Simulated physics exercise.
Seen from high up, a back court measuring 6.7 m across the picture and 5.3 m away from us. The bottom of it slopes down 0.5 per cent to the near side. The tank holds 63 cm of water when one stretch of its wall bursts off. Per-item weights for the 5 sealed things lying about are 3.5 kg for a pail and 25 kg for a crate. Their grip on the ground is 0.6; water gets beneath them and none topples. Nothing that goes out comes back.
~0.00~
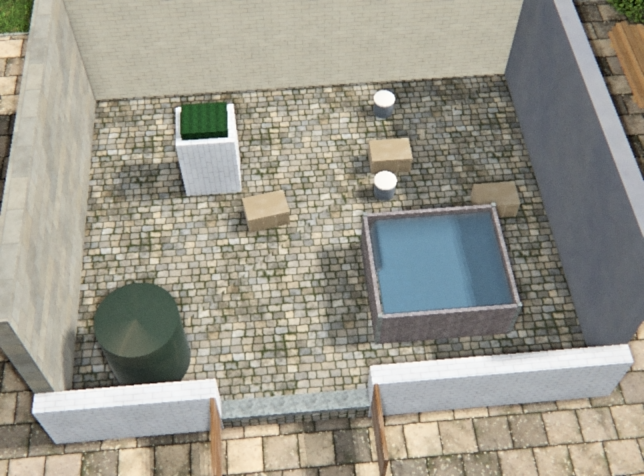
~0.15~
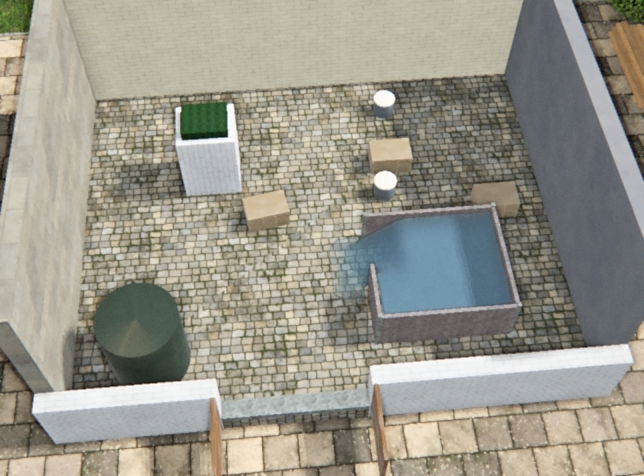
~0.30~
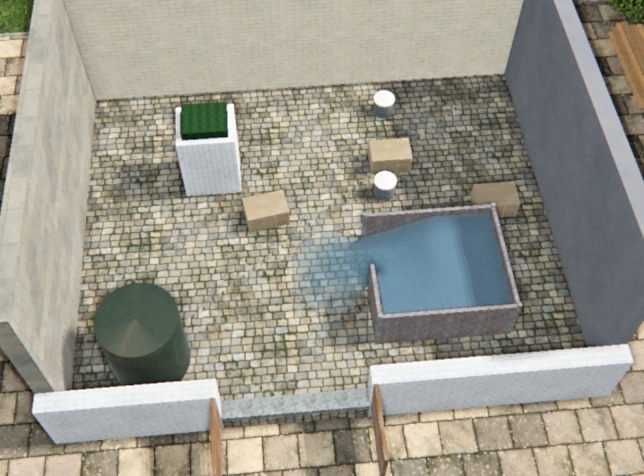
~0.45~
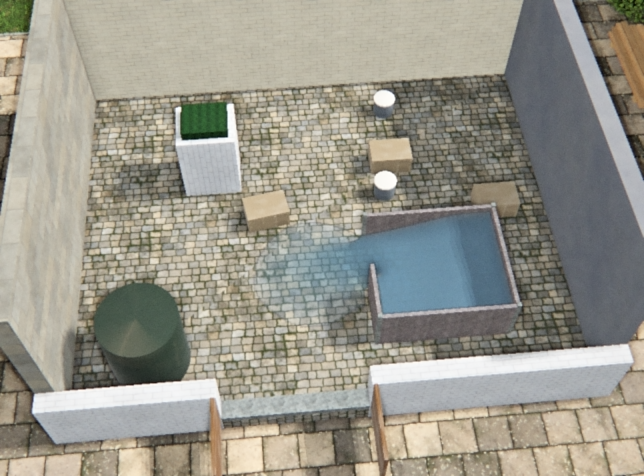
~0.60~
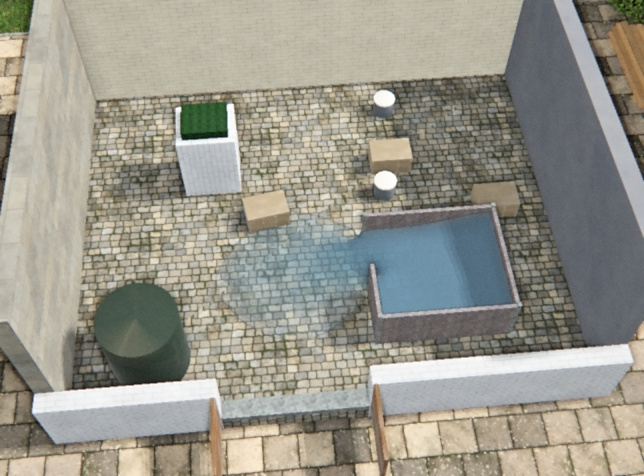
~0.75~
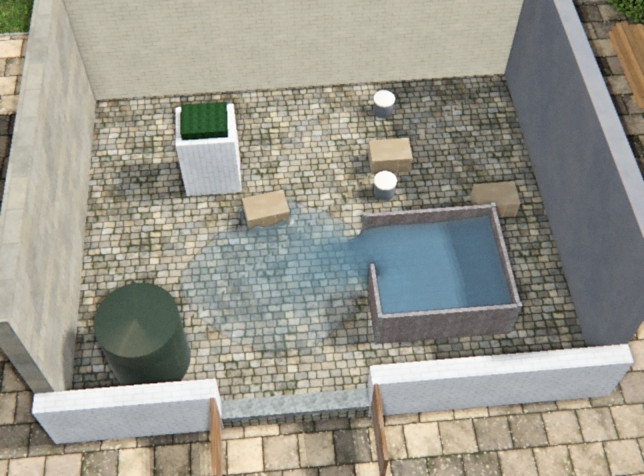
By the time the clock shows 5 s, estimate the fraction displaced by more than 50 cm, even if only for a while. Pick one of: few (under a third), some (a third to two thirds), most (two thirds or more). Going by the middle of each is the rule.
Few.
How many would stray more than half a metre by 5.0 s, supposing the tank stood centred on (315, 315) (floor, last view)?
Result: 0.
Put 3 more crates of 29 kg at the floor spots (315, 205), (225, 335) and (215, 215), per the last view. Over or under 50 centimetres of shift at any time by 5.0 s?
One after another they come out inside the limit, inside the limit, above it.
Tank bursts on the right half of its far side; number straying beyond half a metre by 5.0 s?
In that case the number is 3.
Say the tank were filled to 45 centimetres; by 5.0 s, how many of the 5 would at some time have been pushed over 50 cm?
The answer would then be 0.
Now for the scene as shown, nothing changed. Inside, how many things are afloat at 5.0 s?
It comes to 0.
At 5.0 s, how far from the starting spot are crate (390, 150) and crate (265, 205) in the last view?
First: 0 cm. Second: 40 cm.
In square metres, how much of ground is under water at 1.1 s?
Somewhere about 10.0 m2, give or take.
After 1.1 s 0 of 5 are over 50 cm from their spots; 0 afloat.
After 2.2 s 0 of 5 are over 50 cm from their spots; 0 afloat.
After 3.5 s 0 of 5 are over 50 cm from their spots; 0 afloat.
After 5.0 s 0 of 5 are over 50 cm from their spots, and 0 have been at some point; 0 afloat.
